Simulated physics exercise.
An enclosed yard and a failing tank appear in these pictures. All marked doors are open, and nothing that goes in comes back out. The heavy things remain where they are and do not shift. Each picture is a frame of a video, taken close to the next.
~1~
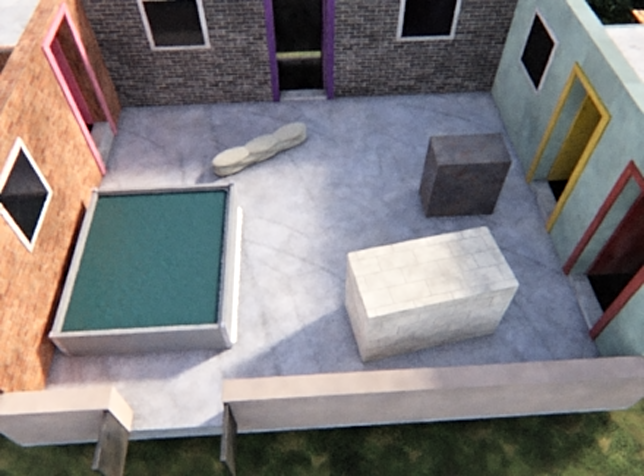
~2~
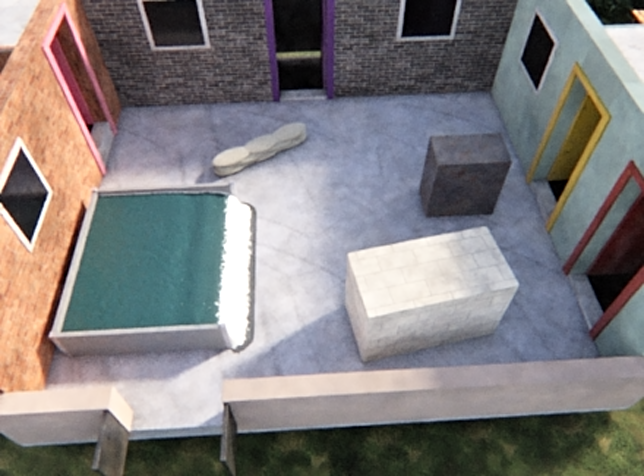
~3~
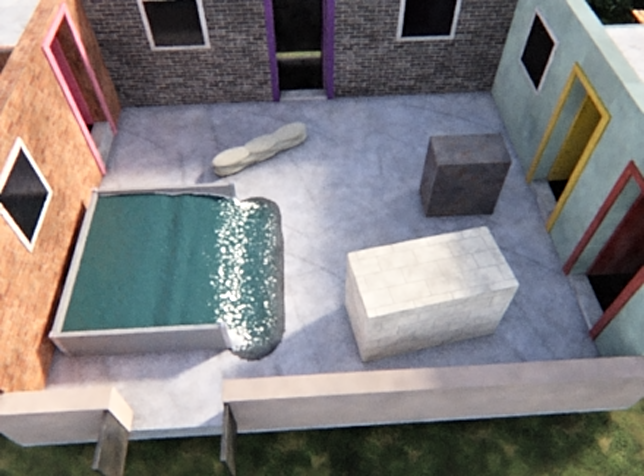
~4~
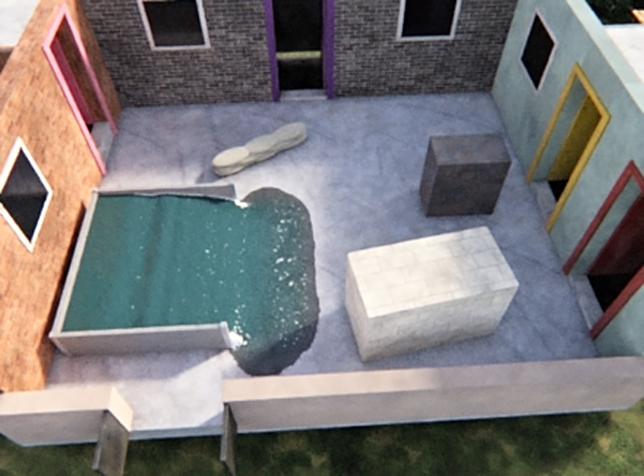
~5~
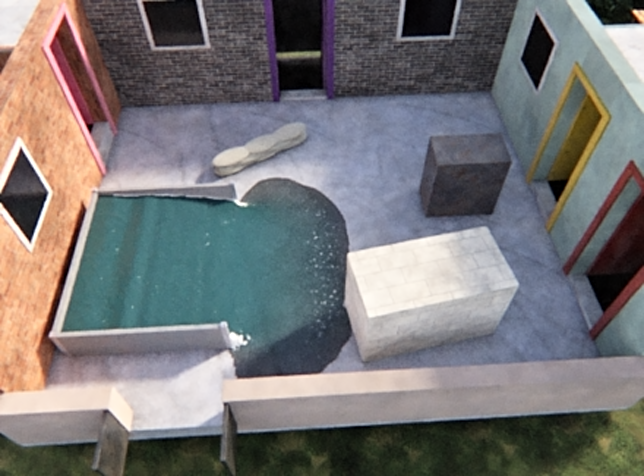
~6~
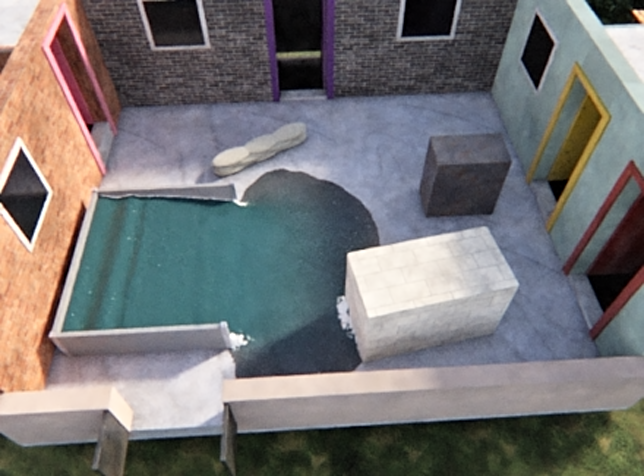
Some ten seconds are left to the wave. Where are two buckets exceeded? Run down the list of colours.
The red door sees more than two buckets come in; the yellow door sees more than two buckets come in; the pink door sees no more than two buckets come in; the purple door sees no more than two buckets come in.
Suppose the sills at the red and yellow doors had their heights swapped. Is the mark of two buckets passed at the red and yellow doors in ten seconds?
Red falls short, yellow tops the mark.
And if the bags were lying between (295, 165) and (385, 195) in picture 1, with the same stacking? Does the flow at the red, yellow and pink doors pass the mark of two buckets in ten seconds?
One by one: The red one lets more in; the yellow one takes more; the pink one holds.
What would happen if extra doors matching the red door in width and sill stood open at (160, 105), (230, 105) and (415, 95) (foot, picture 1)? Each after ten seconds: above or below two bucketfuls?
In order: Falls short, falls short, exceeds it.
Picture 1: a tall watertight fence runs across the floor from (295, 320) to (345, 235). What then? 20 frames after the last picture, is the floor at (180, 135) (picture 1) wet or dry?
Parched.
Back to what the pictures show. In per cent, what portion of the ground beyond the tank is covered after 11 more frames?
My estimate is roughly 45 percent.
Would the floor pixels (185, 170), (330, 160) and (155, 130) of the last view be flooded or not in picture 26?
Result, in the order given: Not wetted / wetted / not wetted.
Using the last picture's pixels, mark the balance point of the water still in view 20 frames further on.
I'd mark it close to (360, 253).
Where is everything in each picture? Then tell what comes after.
The first picture shows the water tank at (154, 255) is whole and still.
In the second picture, the front is at (240, 345), out from the gap at (230, 263).
In the third picture, water pours out at (231, 265) and has run to (259, 353).
In the fourth picture, the front is at (277, 360), out from the gap at (231, 265).
In the fifth picture, the front is at (328, 353), out from the gap at (231, 265).
In the sixth picture, water pours out at (231, 266) and has run to (355, 205).
A moment on, water covers 30 % of the floor; the red door not reached, the yellow door not reached, the pink door not reached, the purple door not reached.
Next, water covers 45 % of the floor; the red door wet at the sill, nothing in, the yellow door wet at the sill, nothing in, the pink door not reached, the purple door not reached.
Then, water covers 65 % of the floor; the red door under two buckets in, the yellow door over two buckets in, the pink door not reached, the purple door not reached.
Later, water covers 75 % of the floor; the red door over two buckets in, the yellow door over two buckets in, the pink door not reached, the purple door wet at the sill, nothing in.
In the end, water covers 95 % of the floor; the red door over two buckets in, the yellow door over two buckets in, the pink door wet at the sill, nothing in, the purple door under two buckets in.
